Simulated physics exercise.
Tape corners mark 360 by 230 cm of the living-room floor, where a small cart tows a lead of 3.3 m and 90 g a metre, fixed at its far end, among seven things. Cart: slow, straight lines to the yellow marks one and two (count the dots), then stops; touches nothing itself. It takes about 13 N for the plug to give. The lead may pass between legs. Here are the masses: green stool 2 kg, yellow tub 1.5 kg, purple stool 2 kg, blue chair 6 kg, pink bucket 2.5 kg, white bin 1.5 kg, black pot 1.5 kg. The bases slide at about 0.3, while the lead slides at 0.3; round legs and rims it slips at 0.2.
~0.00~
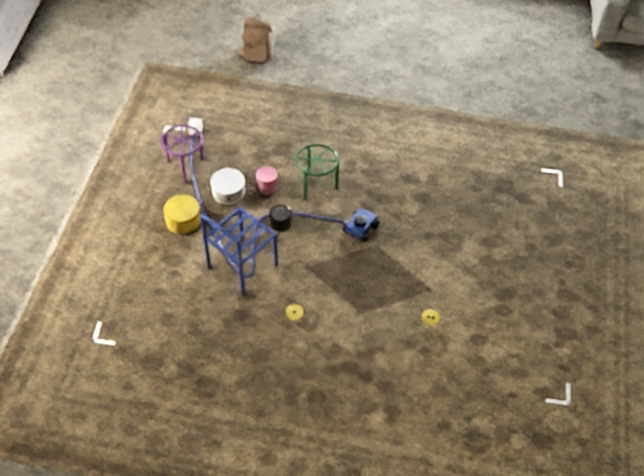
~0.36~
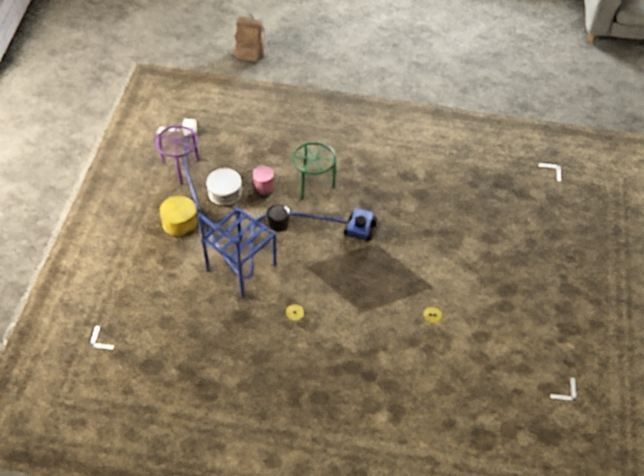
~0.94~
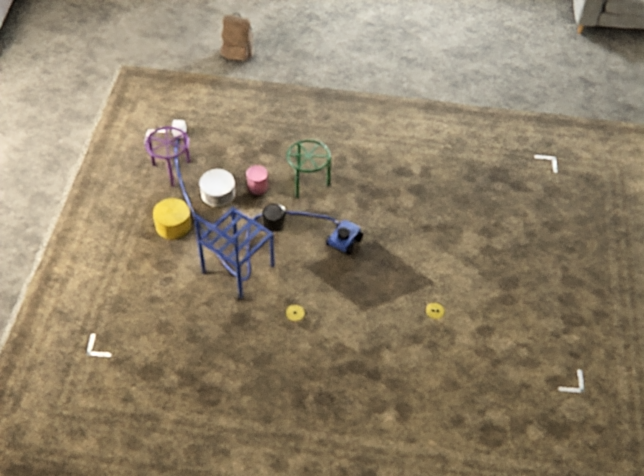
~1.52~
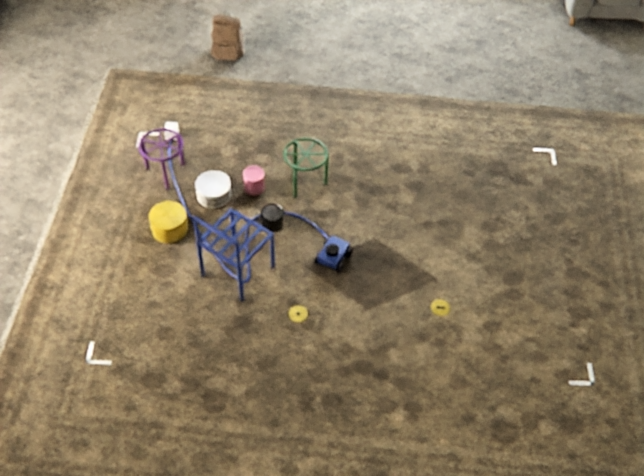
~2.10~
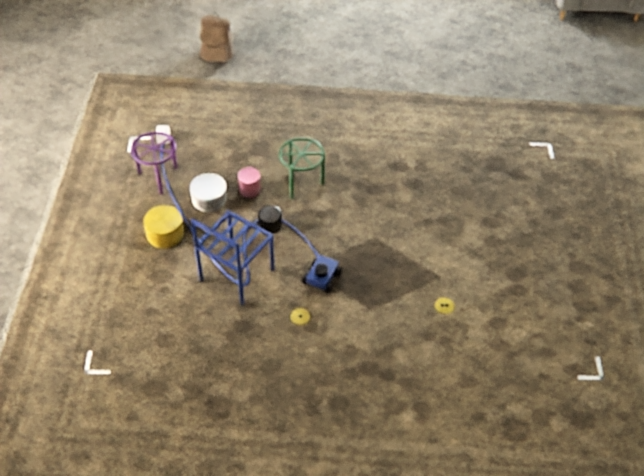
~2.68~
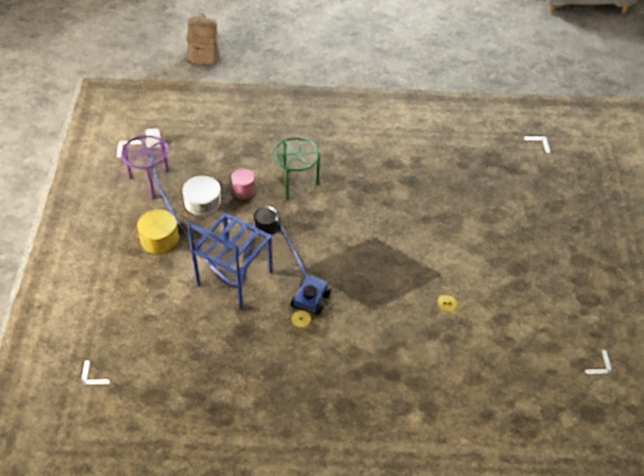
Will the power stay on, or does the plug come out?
The plug withstands the pull.
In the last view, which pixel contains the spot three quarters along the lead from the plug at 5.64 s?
Roughly (320, 254).
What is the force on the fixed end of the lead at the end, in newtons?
About 1 N.
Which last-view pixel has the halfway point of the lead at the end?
In the last view it sits close to pixel (256, 231).
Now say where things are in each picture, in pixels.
Shows, purple stool (181, 139); blue chair (240, 235); marks (294, 312) (431, 318); lead runs through (325, 219); cart (364, 224), in the first picture.
Shows, lead runs through (323, 218); cart (362, 224), in the second picture.
Shows, lead runs through (320, 216); cart (347, 237), in the third picture.
Shows, lead runs through (314, 225); cart (336, 253), in the fourth picture.
Shows, lead runs through (308, 242); cart (325, 273), in the fifth picture.
Shows, purple stool (144, 151); blue chair (231, 242); lead runs through (299, 260); cart (314, 294), in the sixth picture.
By 3.7 s, cart at (317, 316), lead slack at the fixed end; nothing else has moved.
By 4.7 s, cart at (366, 311), lead slack at the fixed end; nothing else has moved.
By 5.6 s, cart at (412, 306), lead slack at the fixed end; nothing else has moved.
By 6.6 s, cart at (447, 302), lead slack at the fixed end; black pot 7 cm off its start.
By 7.0 s, cart at (447, 302), lead slack at the fixed end; black pot 7 cm off its start at (269, 223).
